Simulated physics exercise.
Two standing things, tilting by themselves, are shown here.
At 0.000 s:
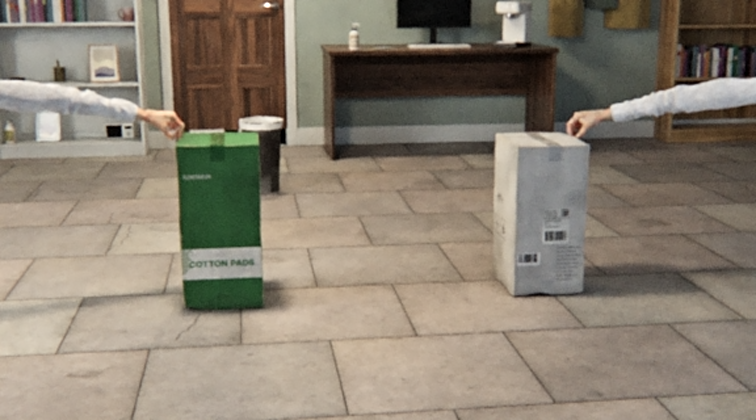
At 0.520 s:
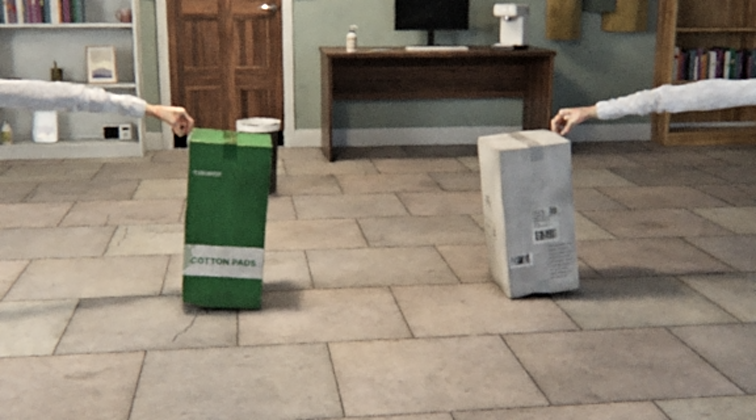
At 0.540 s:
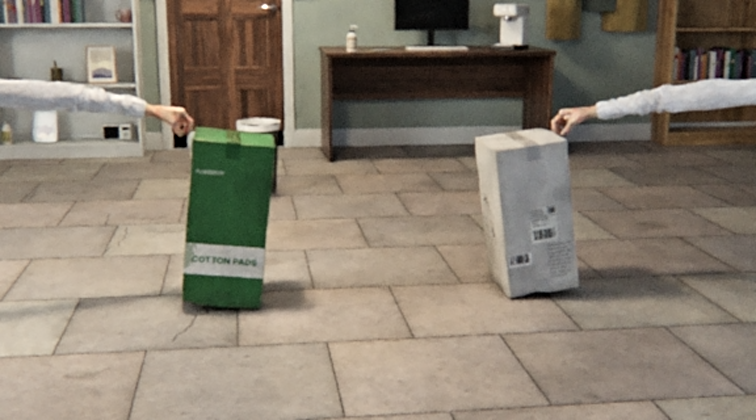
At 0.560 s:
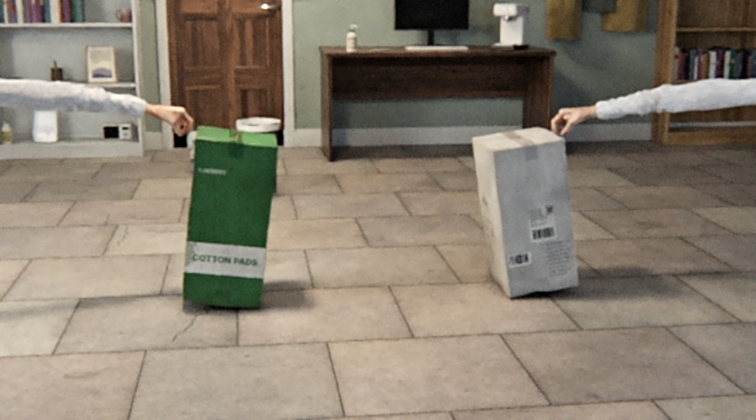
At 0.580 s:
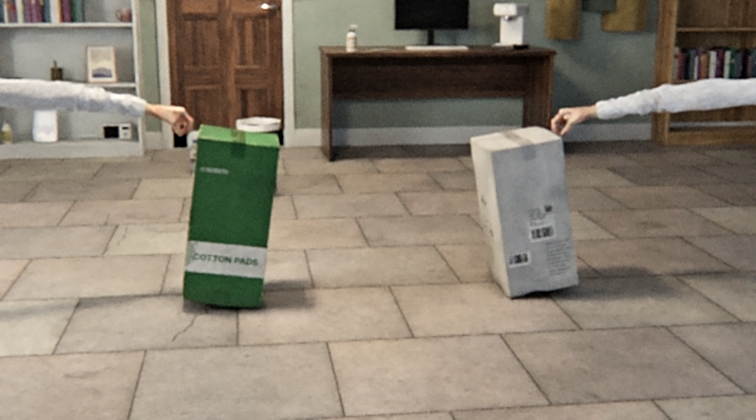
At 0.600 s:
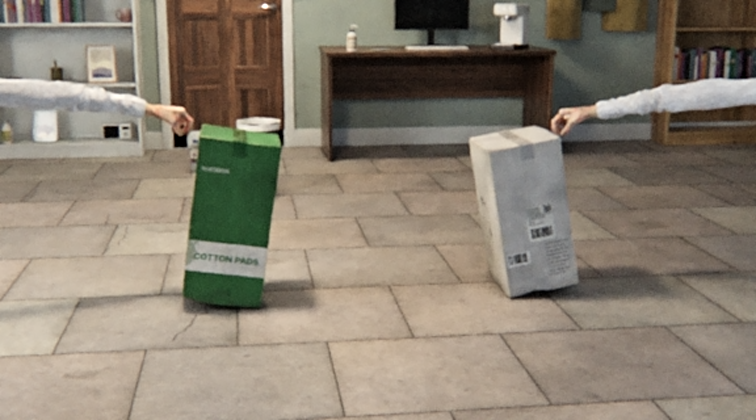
A green parcel on the left and a white parcel on the right lean toward each other, first quickly, then by small amounts, as hands reaching in from both sides push their tops inward and then stay put. The fixed camera looks from the front across a room with a stone-tiled floor. Behind them are a wooden door, a dark desk and bookshelves.
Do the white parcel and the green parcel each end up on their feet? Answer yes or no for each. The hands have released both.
White parcel: Yes, green parcel: Yes.
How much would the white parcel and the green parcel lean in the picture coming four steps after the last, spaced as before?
You'd see them leaning 10° and 10° respectively.
After 0.82 s, white parcel 7° off upright near (527, 211); green parcel 3° off upright near (224, 218).
After 0.94 s, white parcel 2° off upright near (539, 213); green parcel 3° off upright near (214, 218).
After 1.18 s, white parcel upright near (535, 214); green parcel upright near (221, 219).
In the end (1.9 s), the white parcel returns to its base, near (536, 214); the green parcel returns to its base, near (219, 220).
